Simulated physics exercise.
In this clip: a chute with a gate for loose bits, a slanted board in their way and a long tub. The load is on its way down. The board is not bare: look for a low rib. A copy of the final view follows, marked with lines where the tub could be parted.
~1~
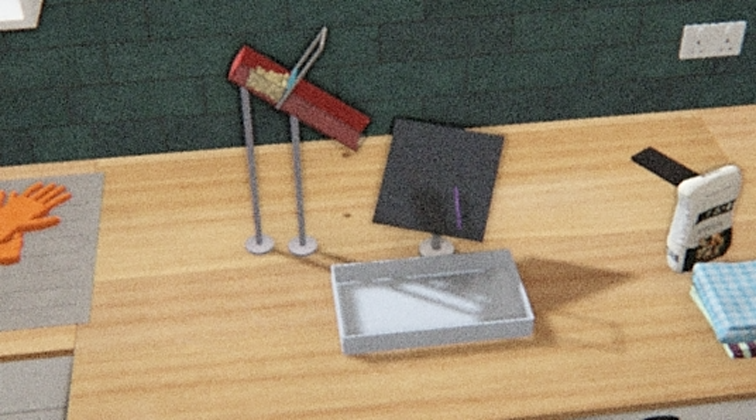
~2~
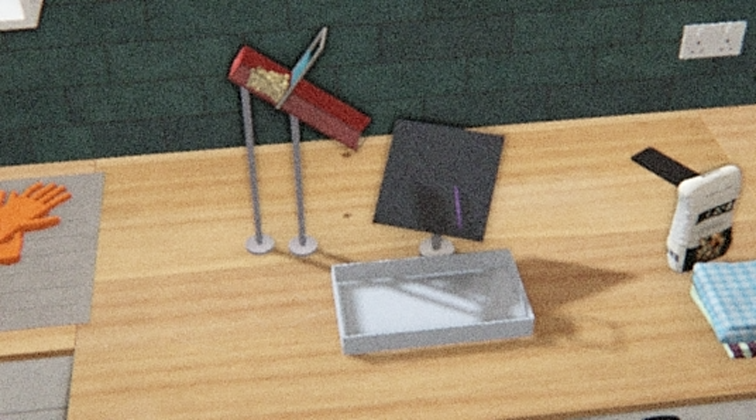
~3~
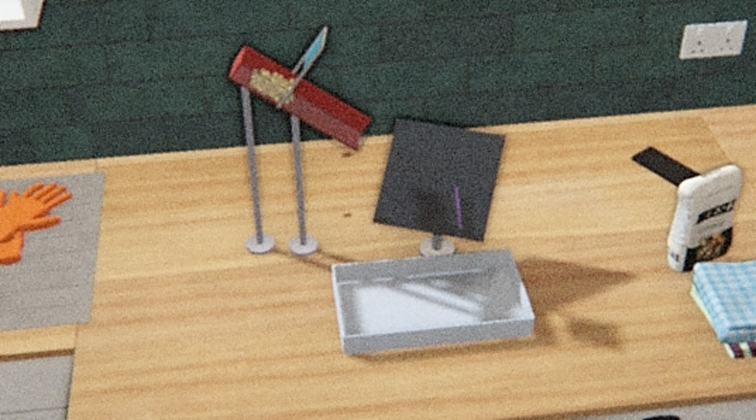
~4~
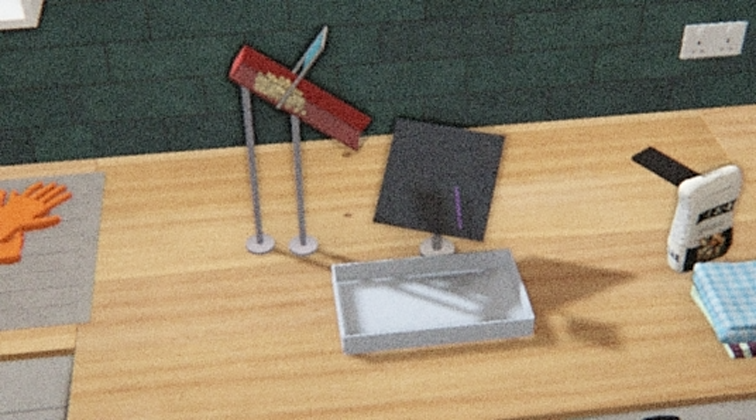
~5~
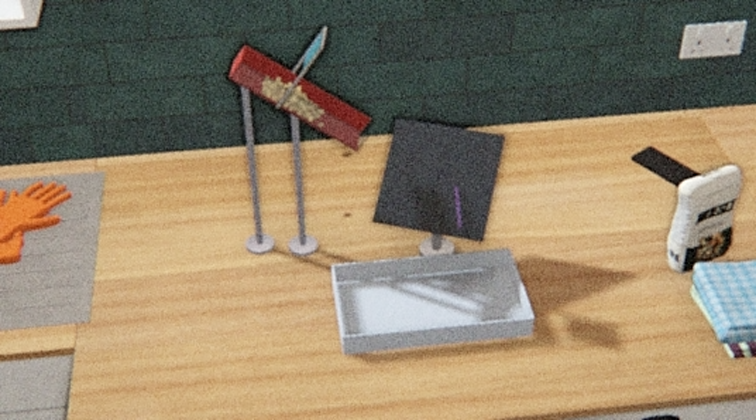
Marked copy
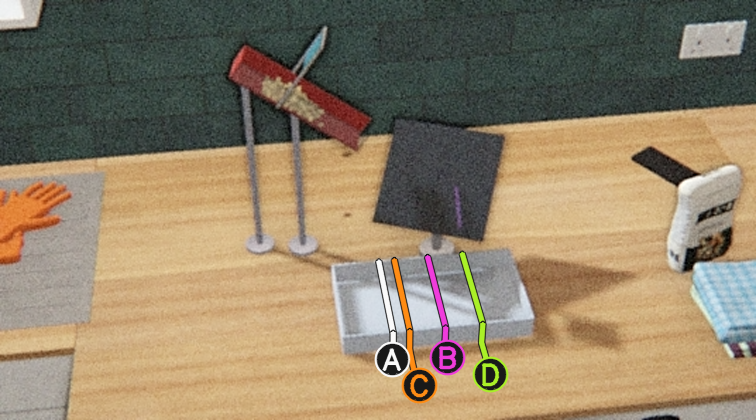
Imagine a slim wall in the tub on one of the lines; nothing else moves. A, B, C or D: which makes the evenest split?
Choose B.
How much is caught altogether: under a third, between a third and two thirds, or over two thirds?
About that: Over two thirds.
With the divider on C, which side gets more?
Right.
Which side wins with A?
Right.
On the marked copy, line A crosses the front rim at (393, 332); line B crosses the front rim at (445, 326); line C crosses the front rim at (409, 330); line D crosses the front rim at (482, 323).
Choosing A, of what is caught, a stray few on the left of the divider, nearly all on the right.
Choosing B, of what is caught, about half on the left of the divider, about half on the right.
Choosing C, of what is caught, a small part on the left of the divider, most on the right.
Choosing D, of what is caught, nearly all on the left of the divider, a stray few on the right.
